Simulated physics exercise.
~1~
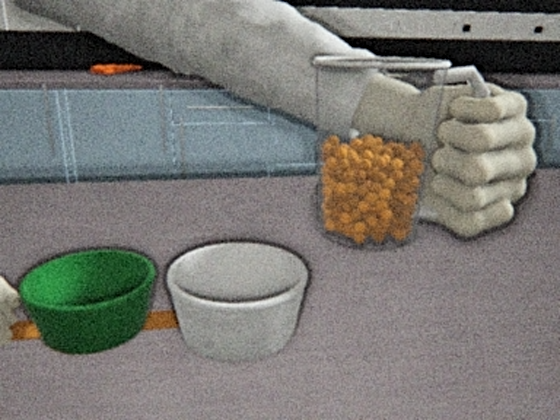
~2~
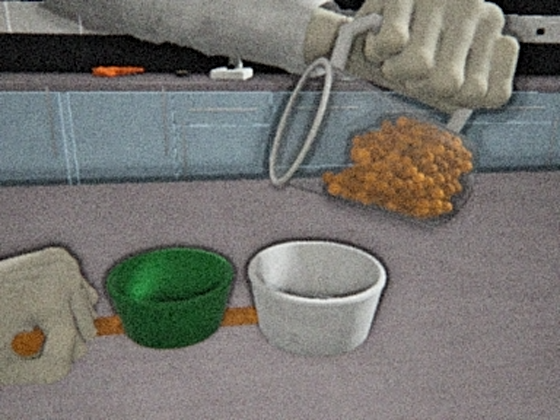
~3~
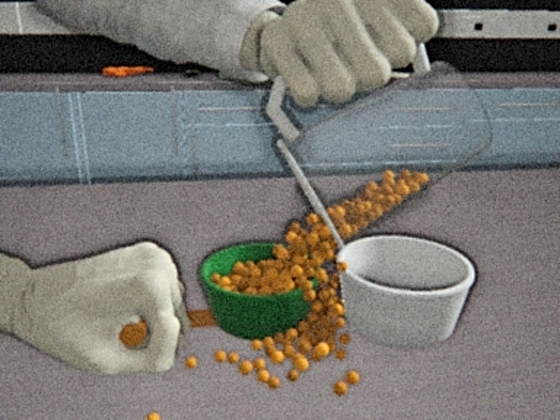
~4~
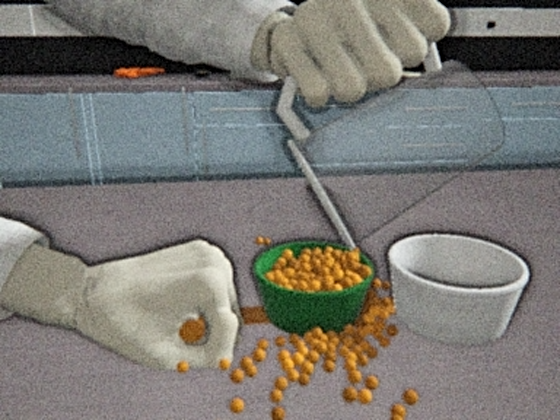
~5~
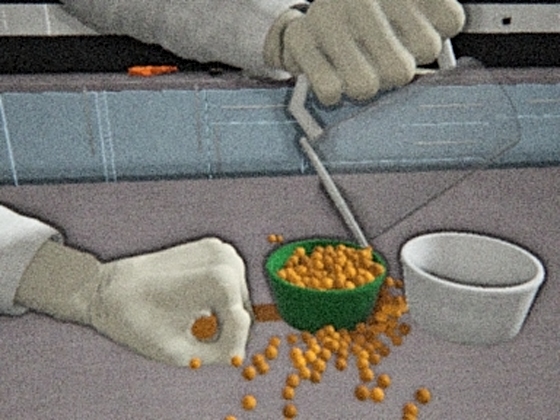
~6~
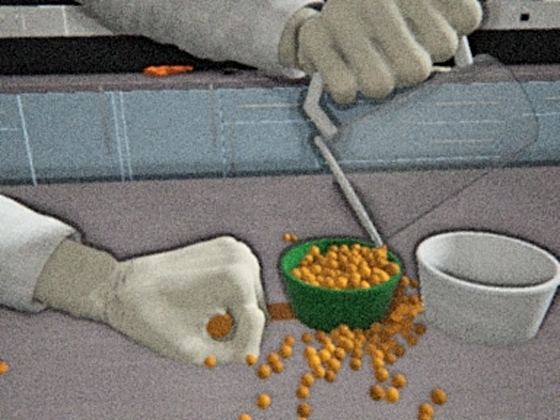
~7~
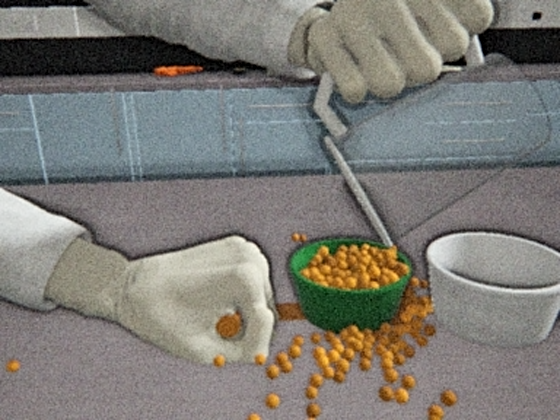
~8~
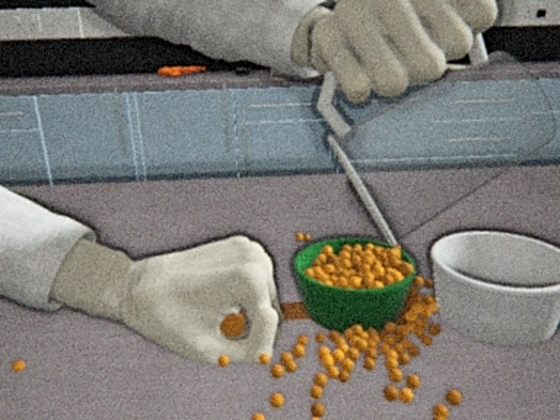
To begin with, a gloved hand holds a clear cup of small orange pieces upright above a table, where a green dish and a white dish are joined by a strip. Another gloved hand at the left pushes the dishes to the right as the cup tips over onto its side. The cup tilts further until its mouth points down to the left, and the pieces pour into the green dish and spill around it. The dishes stop and the stream ends, with the emptied cup still held tipped. Most pieces lie heaped in the green dish, others are scattered on the table, and the white dish stays empty.
